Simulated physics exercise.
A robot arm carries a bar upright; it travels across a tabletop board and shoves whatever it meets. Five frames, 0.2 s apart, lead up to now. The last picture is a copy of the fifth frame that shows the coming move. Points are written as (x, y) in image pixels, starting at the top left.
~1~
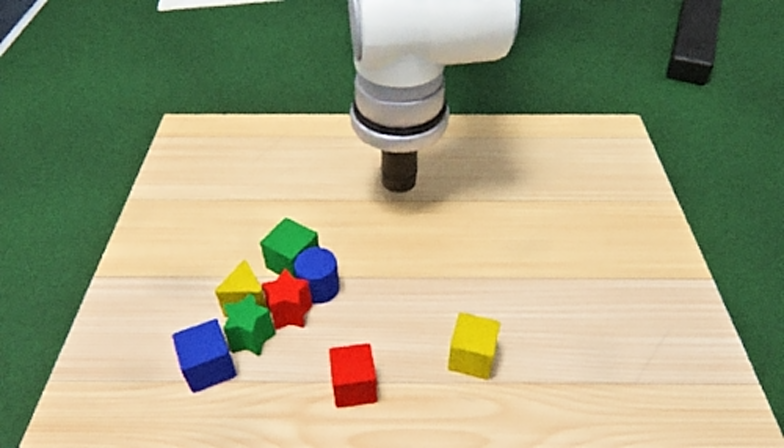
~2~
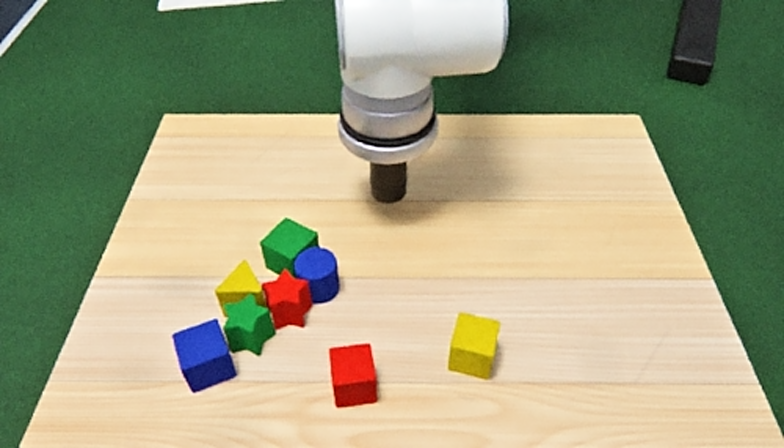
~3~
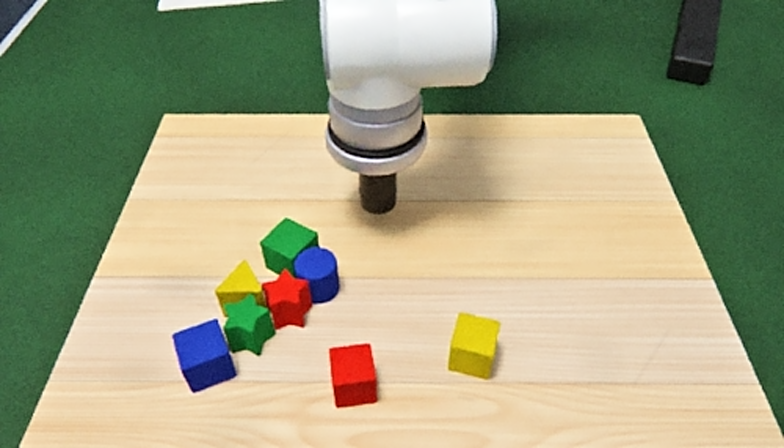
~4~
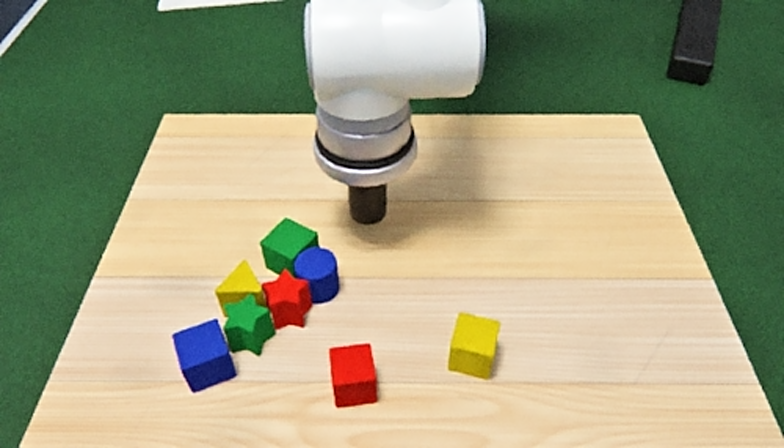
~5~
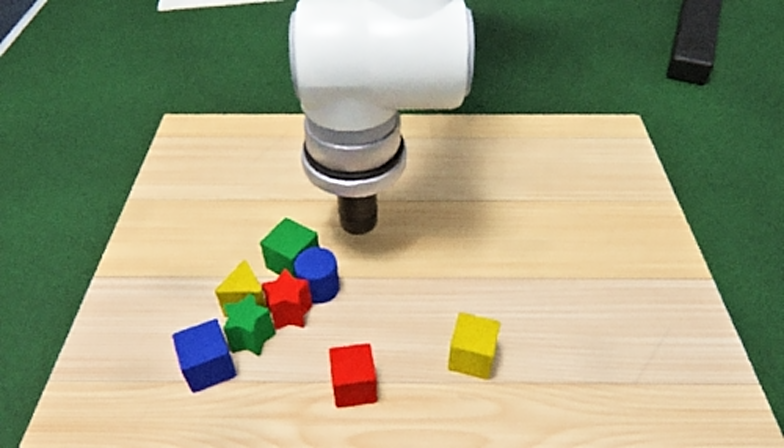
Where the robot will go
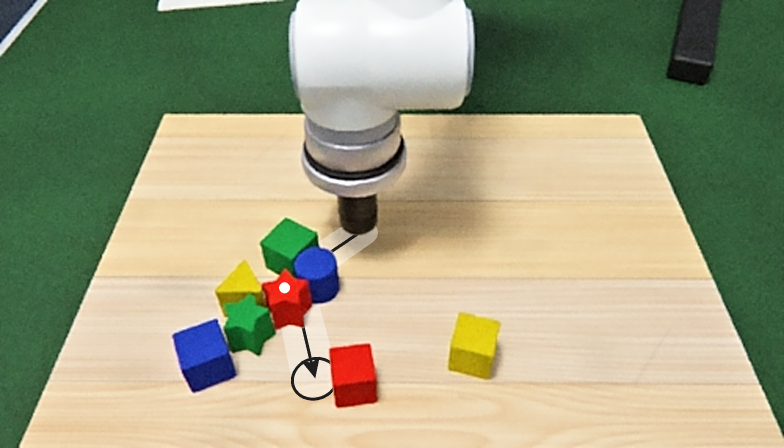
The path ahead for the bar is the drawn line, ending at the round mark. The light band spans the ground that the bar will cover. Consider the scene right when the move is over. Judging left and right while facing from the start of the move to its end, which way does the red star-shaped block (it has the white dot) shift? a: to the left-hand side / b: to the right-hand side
The answer is a.
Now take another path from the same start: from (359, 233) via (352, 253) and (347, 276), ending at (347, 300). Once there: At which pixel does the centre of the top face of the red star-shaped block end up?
Close to (268, 303).
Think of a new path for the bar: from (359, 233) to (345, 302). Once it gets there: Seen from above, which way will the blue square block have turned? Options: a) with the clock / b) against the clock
The answer is b.
The line goes from (359, 233) by way of (312, 267) and (301, 318) to (315, 378); the dot is on the red star-shaped block.
The first path, step by step. One third of the way, bar (310, 256); red star-shaped block (282, 295), turned 10° clockwise; green square block (263, 244), turned 30° clockwise; blue round block (311, 272).
Two thirds of the way, bar (299, 309); green star-shaped block (240, 327), turned 50° clockwise; red star-shaped block (282, 335), turned 65° clockwise; green square block (255, 251), turned 65° clockwise; blue round block (329, 317).
At the end, bar (313, 369); green star-shaped block (241, 328), turned 55° clockwise; red star-shaped block (273, 377), turned 95° clockwise; green square block (255, 251), turned 65° clockwise; blue round block (358, 348); red square block (375, 389).
